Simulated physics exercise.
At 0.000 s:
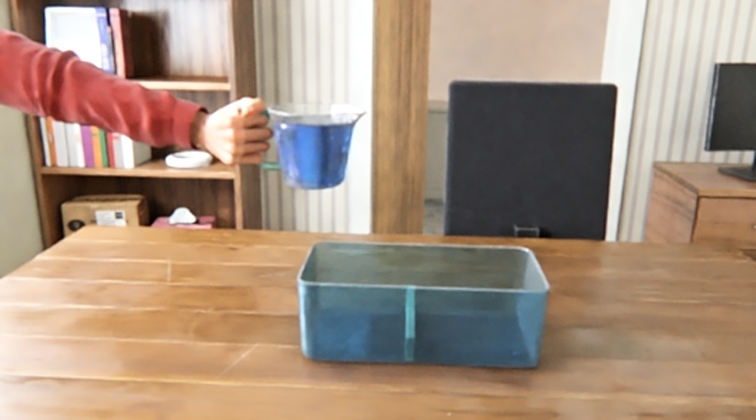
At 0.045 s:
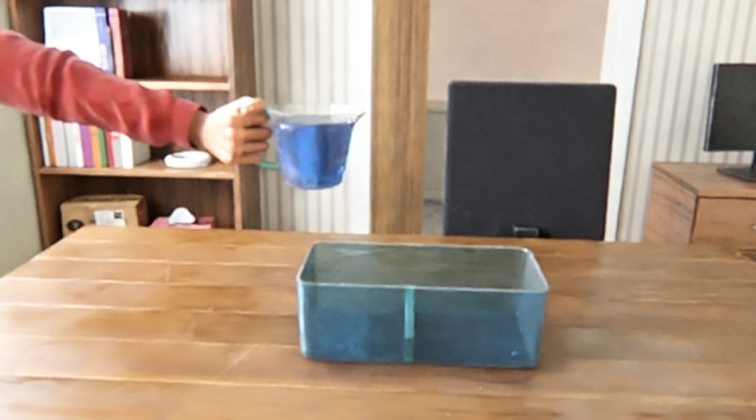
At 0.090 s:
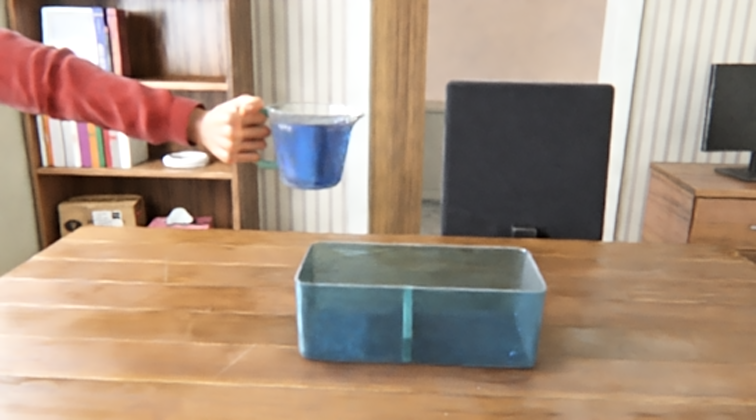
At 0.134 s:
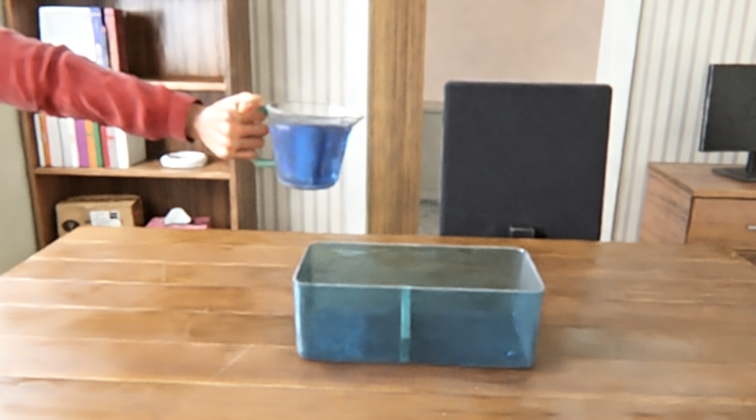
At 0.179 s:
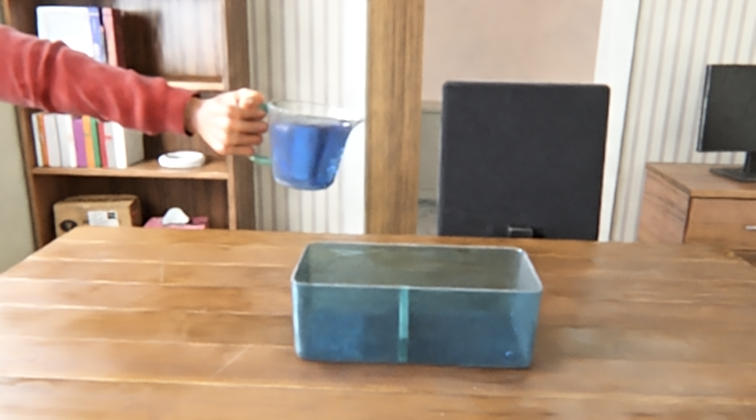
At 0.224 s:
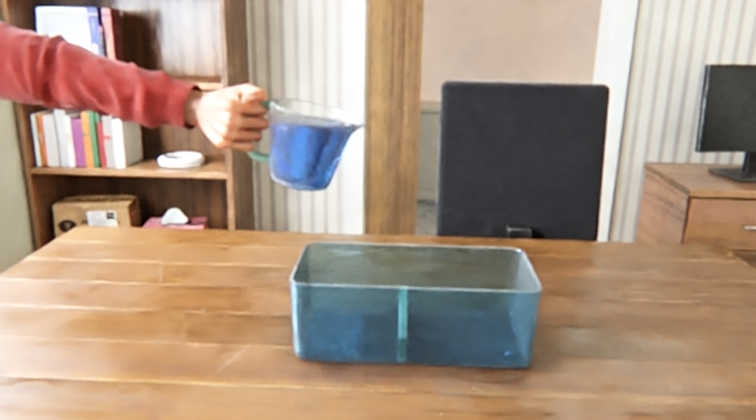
In a room with a bookshelf and a dark chair, a hand in a red sleeve holds a clear jug of blue liquid above an oblong basin on a wooden table. The jug starts nearly upright, then the hand slowly tilts it slightly to the right, its liquid still inside.
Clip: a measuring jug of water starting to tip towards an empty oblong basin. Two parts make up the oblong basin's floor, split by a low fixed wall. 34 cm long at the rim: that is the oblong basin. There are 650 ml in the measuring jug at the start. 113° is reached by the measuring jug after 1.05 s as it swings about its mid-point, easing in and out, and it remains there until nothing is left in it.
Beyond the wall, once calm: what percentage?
51 out of 100.
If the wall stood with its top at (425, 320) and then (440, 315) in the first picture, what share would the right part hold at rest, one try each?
It comes to 25 per cent, and then 10 per cent.
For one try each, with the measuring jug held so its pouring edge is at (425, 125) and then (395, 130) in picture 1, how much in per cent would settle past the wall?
Respectively 90 and 80 %.
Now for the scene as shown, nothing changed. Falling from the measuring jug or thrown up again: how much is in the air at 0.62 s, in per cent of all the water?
Close to 28 per cent, I'd say.
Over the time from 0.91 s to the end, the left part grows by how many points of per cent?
About 18 per cent.
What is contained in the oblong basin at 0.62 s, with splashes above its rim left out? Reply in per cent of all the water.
10 %, roughly.
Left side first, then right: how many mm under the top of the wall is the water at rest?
About 24 mm left, about 26 mm right.
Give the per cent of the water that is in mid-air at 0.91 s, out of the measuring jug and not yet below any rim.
Something like 16 per cent of the total.
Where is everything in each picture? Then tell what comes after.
In the first picture, it leans 0°; its right rim is at (367, 111); the water meets the walls at (276, 120) and (355, 121); the oblong basin's rim runs from (306, 262) to (539, 269); the wall's top is at (411, 313).
In the second picture, it leans 1°; its right rim is at (366, 112); the water meets the walls at (275, 119) and (354, 121).
In the third picture, it leans 2°; its right rim is at (366, 114); the water meets the walls at (274, 119) and (353, 122).
In the fourth picture, it leans 4°; its right rim is at (365, 116); the water meets the walls at (274, 119) and (352, 123).
In the fifth picture, it leans 8°; its right rim is at (365, 120); the water meets the walls at (274, 118) and (353, 124).
In the sixth picture, it leans 12°; its right rim is at (366, 124); the water meets the walls at (274, 120) and (355, 124).
After 0.62 s the tilt is 73° and 63 per cent is still to pour, 1 is left of the wall and 8 right of it.
After 0.91 s the tilt is 108° and 7 per cent is still to pour, 30 is left of the wall and 48 right of it.
After 1.22 s the tilt is 113° and 0 per cent is still to pour, 48 is left of the wall and 51 right of it.
After 1.55 s the tilt is 113° and 0 per cent is still to pour, 48 is left of the wall and 51 right of it.
In the end 48 per cent lies left of the wall, 51 right of it and 1 outside.
